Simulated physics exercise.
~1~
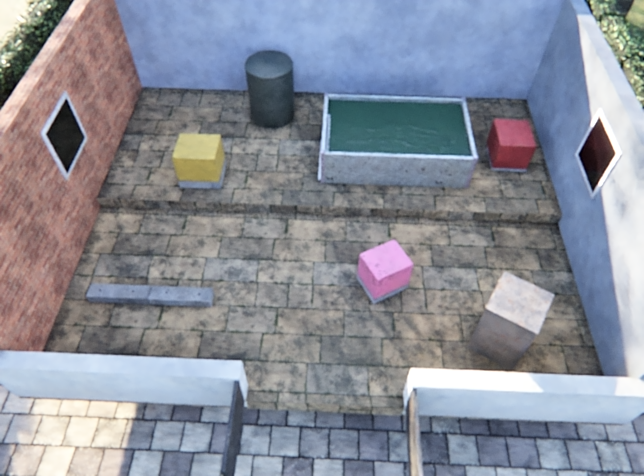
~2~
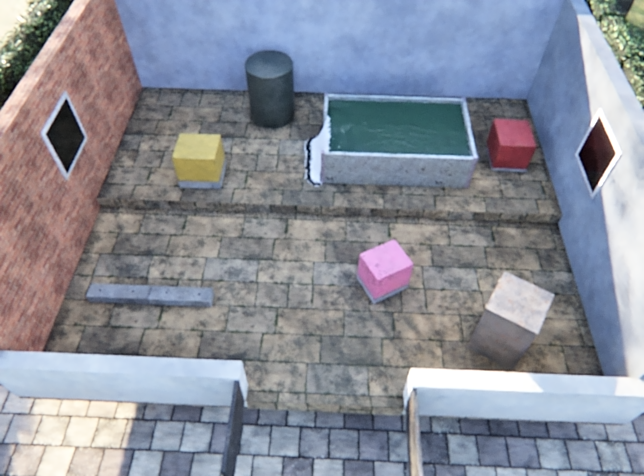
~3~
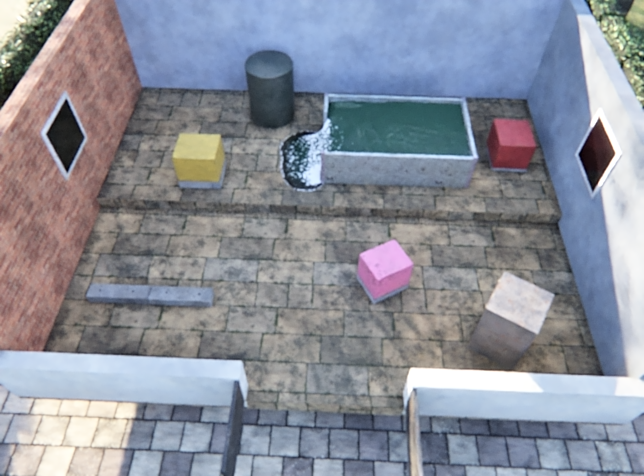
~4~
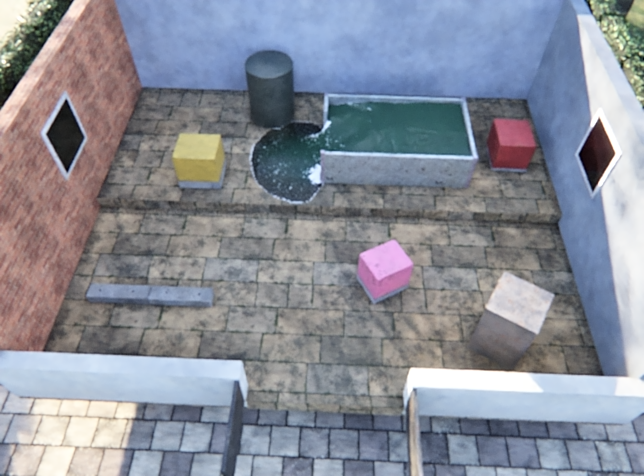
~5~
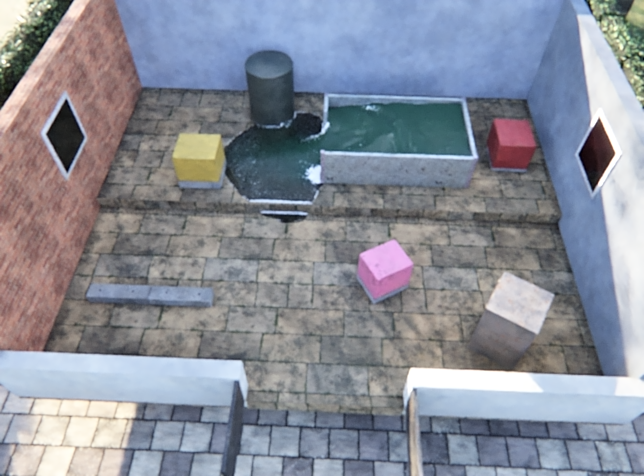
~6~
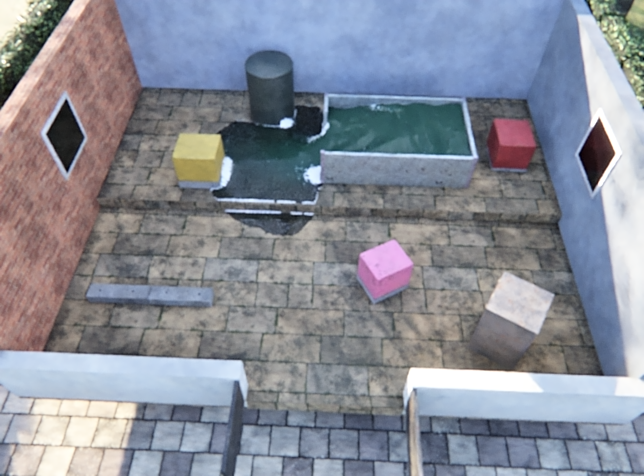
A walled yard with a paved floor on two levels is seen from high above its front opening, with brick on the left and pale plaster elsewhere. A tank of green water stands on the upper level between a dark cylinder and a red crate, with a yellow crate left, and pink and brownish ones below. Water pours from the tank's left end, spreads round the cylinder and yellow crate, and runs over the step.
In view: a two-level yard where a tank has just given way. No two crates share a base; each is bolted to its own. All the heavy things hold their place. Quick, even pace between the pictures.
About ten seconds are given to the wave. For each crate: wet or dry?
The pink crate is out of reach, the yellow crate is within reach, the red crate is out of reach.
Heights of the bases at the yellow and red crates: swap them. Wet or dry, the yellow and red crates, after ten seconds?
The yellow one is reached, and the red one is not reached.
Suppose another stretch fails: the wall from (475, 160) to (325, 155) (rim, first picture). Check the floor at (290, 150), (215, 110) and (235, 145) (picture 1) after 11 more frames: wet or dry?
One by one, they turn out not soaked, not soaked and not soaked.
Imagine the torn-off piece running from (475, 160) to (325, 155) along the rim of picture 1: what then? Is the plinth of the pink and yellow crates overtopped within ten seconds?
The pink crate is flooded, the yellow crate is left dry.
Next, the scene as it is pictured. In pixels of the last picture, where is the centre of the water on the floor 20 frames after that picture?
At roughly (262, 170).
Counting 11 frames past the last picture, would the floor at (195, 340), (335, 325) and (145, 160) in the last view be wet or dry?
Status by point, in sequence: Unwetted; unwetted; waterlogged.
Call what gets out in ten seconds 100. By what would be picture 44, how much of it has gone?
Note - share reached: 15 %.
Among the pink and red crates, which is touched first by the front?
I'd go with the pink crate.
A moment on, water covers 20 % of the floor; the pink crate not reached, the yellow crate water round its plinth, the red crate not reached.
Next, water covers 30 % of the floor; the pink crate not reached, the yellow crate water round its plinth, the red crate not reached.
Then, water covers 40 % of the floor; the pink crate not reached, the yellow crate water round its plinth, the red crate not reached.
Later, water covers 55 % of the floor; the pink crate not reached, the yellow crate water round its plinth, the red crate not reached.
In the end, water covers 80 % of the floor; the pink crate stayed above the water, the yellow crate was topped, the red crate stayed above the water.
